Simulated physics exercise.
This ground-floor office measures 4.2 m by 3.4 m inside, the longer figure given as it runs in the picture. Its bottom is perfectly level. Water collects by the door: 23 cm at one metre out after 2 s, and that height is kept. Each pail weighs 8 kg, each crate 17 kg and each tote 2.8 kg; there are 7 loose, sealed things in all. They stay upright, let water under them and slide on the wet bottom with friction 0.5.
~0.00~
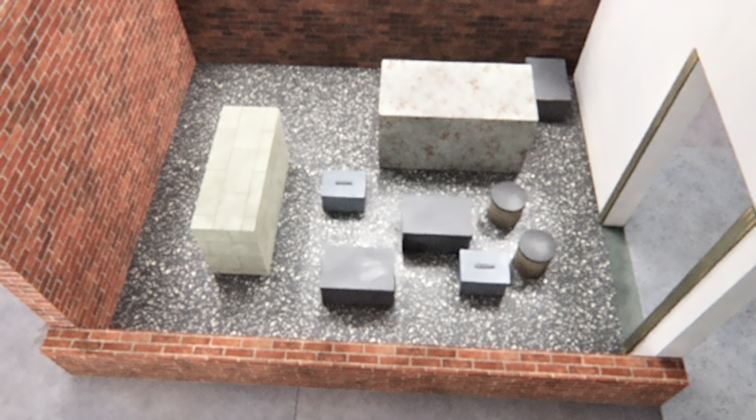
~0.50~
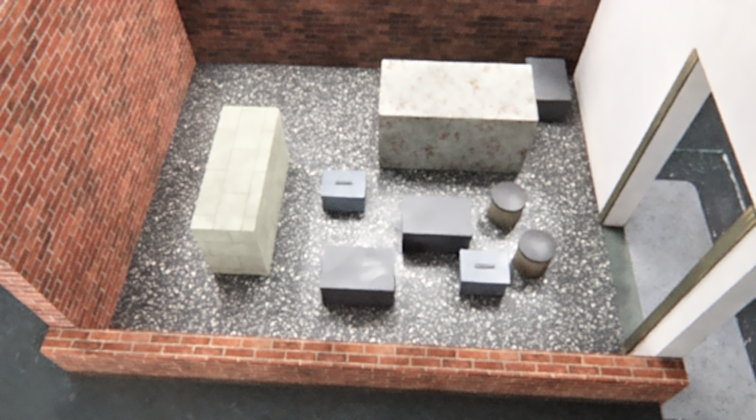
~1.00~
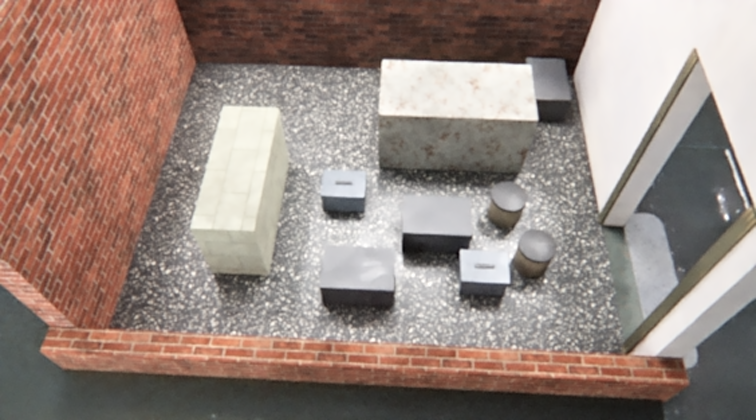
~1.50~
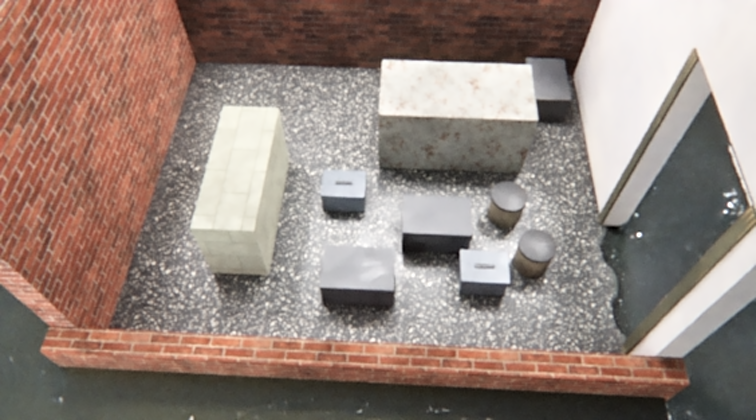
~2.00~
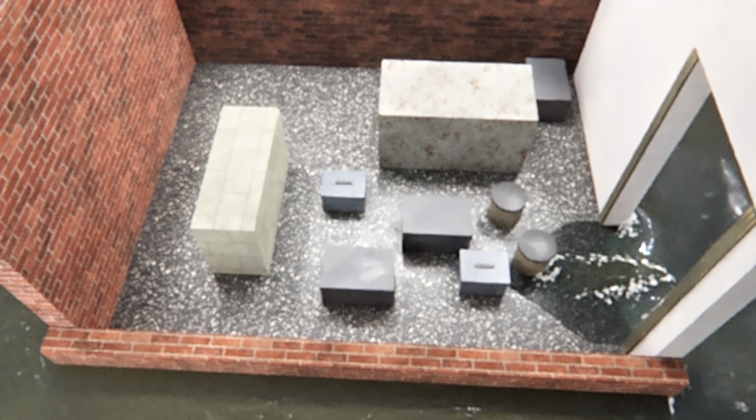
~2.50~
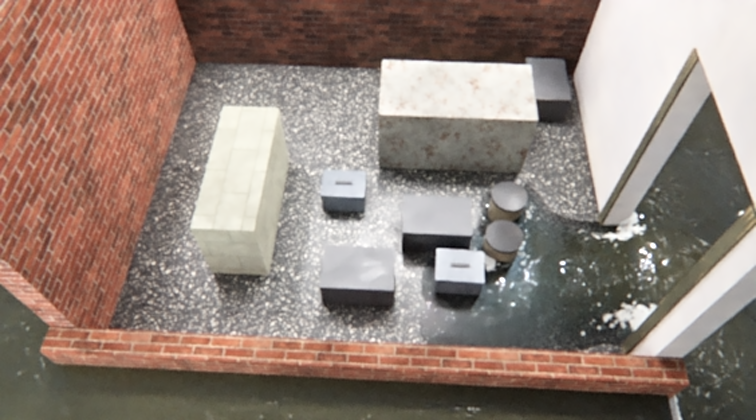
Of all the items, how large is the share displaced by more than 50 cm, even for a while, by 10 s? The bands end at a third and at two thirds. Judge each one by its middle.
Most likely a clear majority gets moved that far.
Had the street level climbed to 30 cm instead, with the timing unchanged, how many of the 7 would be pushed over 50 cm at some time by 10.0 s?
So the tally would be 7.
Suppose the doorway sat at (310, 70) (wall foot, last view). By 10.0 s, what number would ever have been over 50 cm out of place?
Then the count would be 4.
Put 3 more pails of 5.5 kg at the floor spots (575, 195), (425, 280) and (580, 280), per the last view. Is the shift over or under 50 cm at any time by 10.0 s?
Within the limit; beyond the limit; beyond the limit.
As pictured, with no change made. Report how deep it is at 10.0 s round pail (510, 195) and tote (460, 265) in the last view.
I'd estimate 17 cm for the first and 13 cm for the second.
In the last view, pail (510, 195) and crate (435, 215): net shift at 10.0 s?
300 cm, 200 cm.
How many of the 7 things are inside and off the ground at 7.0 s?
Answer: 5.
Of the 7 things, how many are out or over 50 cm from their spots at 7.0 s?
I make it 5 by then.
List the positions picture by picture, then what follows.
In the first picture, a pail at (538, 245), on the bottom; a tote at (485, 266) rests on the ground; 0.0 m2 under water; 0 of 7 have shifted.
In the second picture, a pail at (538, 245) rests on the ground; a tote at (485, 266) rests on the ground; 0.0 m2 under water; 0 of 7 have shifted.
In the third picture, a pail at (538, 245) rests on the ground; a tote at (485, 266), on the bottom; water covers 0.0 m2; 0 of 7 have shifted.
In the fourth picture, a pail at (538, 245) rests on the ground; a tote at (485, 266), on the bottom; 0.0 m2 under water; 0 of 7 have shifted.
In the fifth picture, a pail at (538, 245), on the bottom; a tote at (485, 266) rests on the ground; 0.6 m2 under water; 0 of 7 have shifted.
In the sixth picture, a pail at (504, 236) rests on the ground, 29 cm from its start; a tote at (460, 266), on the bottom, 21 cm from its start; 1.7 m2 under water; 2 of 7 have shifted.
After 3.5 s 3 of 7 are over 50 cm from their spots; 1 afloat.
After 4.5 s 5 of 7 are over 50 cm from their spots; 2 afloat.
After 7.0 s 5 of 7 are over 50 cm from their spots; 5 afloat.
After 10.0 s 6 of 7 are over 50 cm from their spots, and 6 have been at some point; 7 afloat.
